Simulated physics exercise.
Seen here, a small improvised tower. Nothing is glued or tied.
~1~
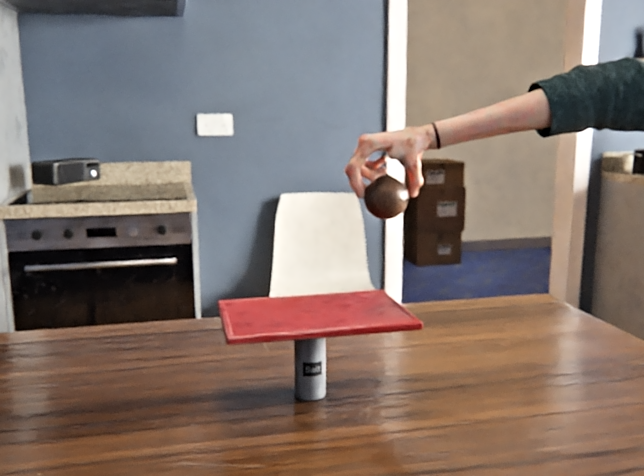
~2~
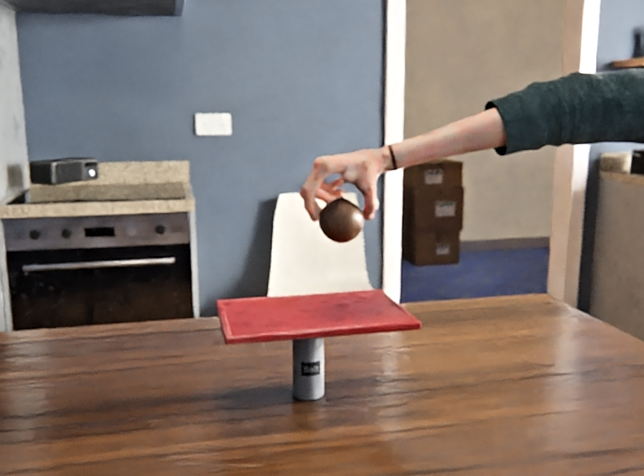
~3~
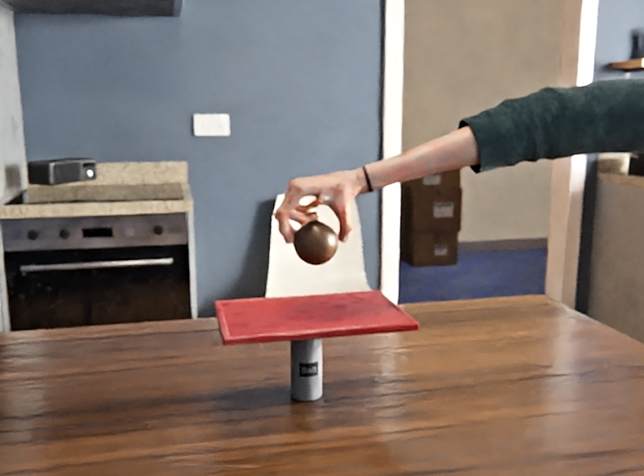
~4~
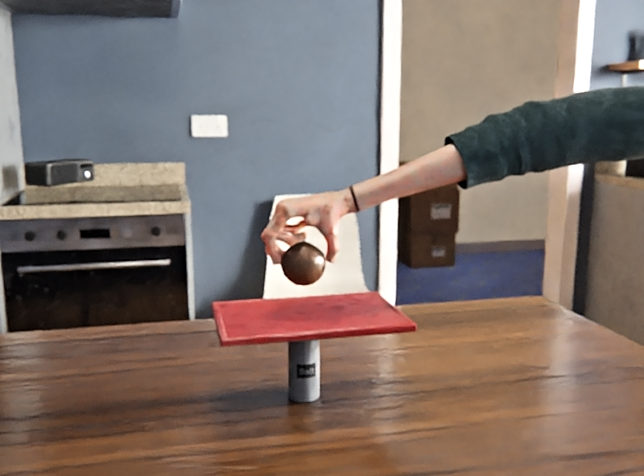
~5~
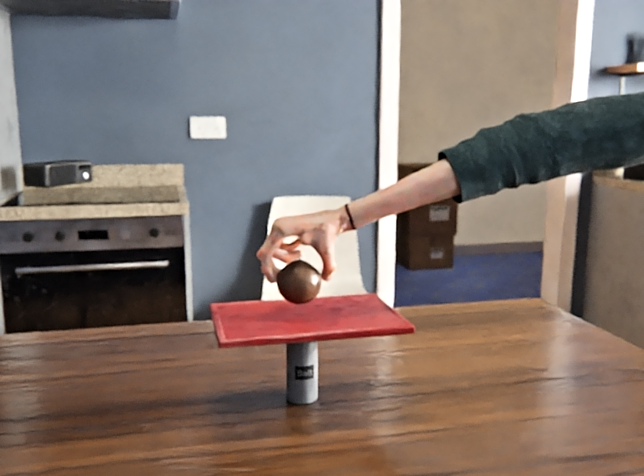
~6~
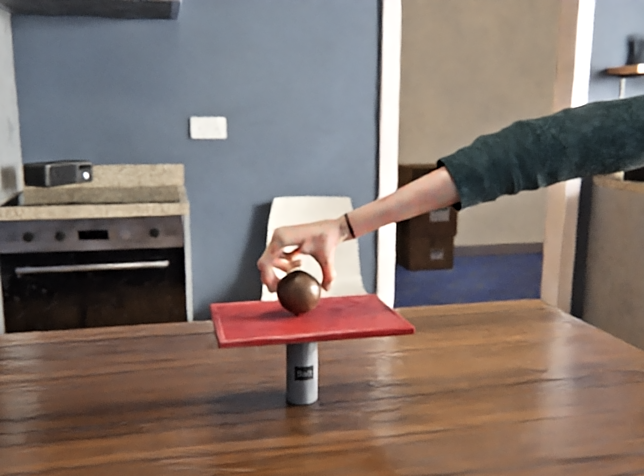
A hand moves a round brown object left and lowers it onto a red lid.
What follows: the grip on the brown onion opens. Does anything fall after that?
Here the stack keeps its balance.
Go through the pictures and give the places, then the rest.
In the first picture, still above its spot; brown onion (386, 197); red lid (314, 314).
In the second picture, still above its spot; brown onion (341, 220); red lid (313, 314).
In the third picture, still above its spot; brown onion (316, 243); red lid (311, 315).
In the fourth picture, still above its spot; brown onion (303, 263); red lid (308, 316).
In the fifth picture, still above its spot; brown onion (299, 282); red lid (307, 318).
In the sixth picture, in place under the hand; brown onion (299, 291); red lid (306, 318).
Then, 0.20 s past the last view, nothing moves.
Then, 0.40 s past the last view, brown onion resting near (299, 292).
Finally, all 3 still in place. Final places as the last picture's camera would see them, brown onion near (299, 292). The stack holds.
